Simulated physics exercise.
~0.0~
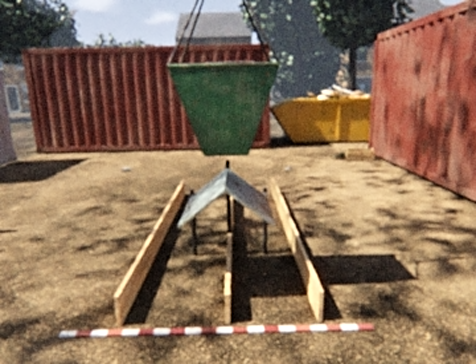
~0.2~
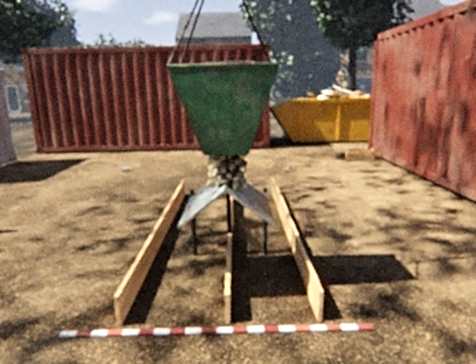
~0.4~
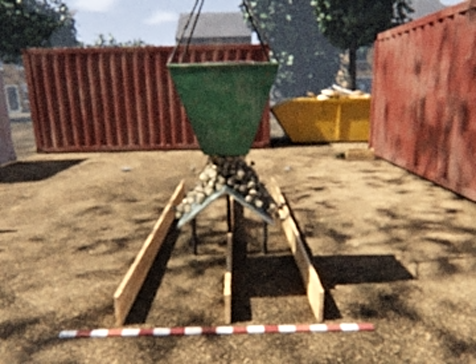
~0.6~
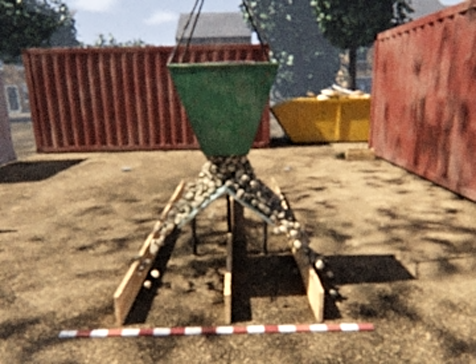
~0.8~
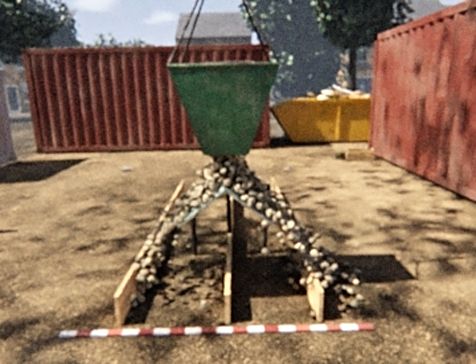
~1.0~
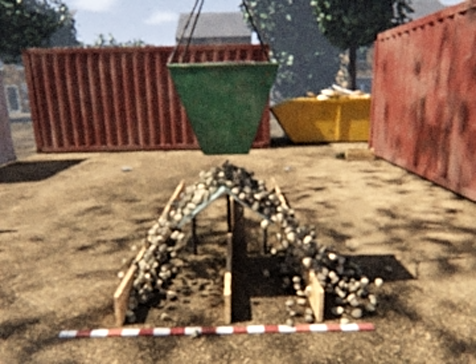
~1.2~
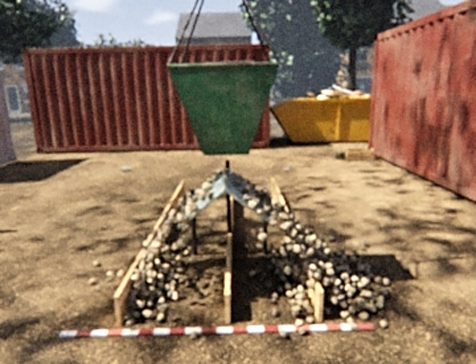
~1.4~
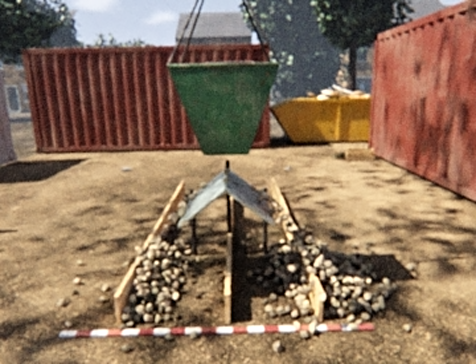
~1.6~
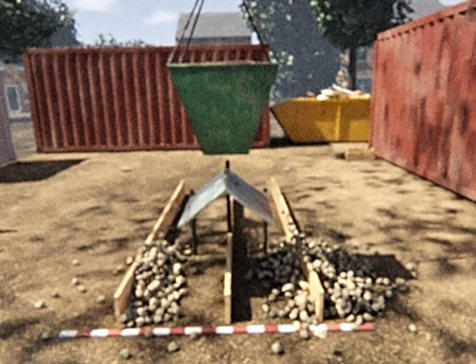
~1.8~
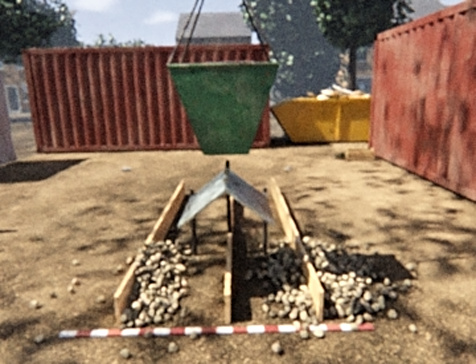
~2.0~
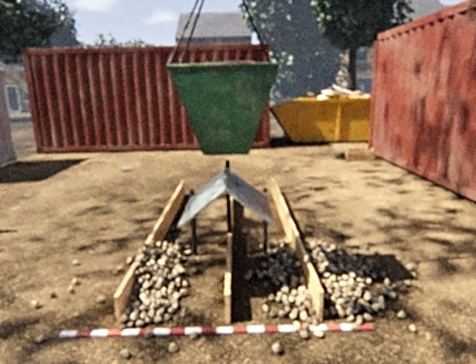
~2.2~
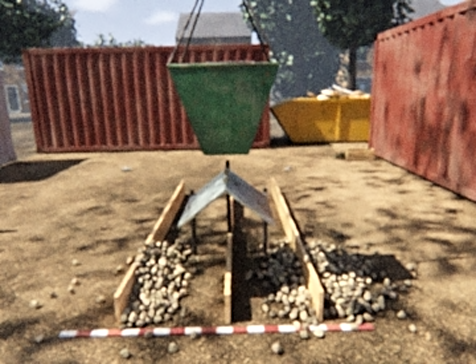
A green skip hanging over a dirt yard dropped a load of stones onto a peaked metal roof, and they slid down both sides, settling in heaps between the wooden boards, with many spilling past the right board onto the ground.
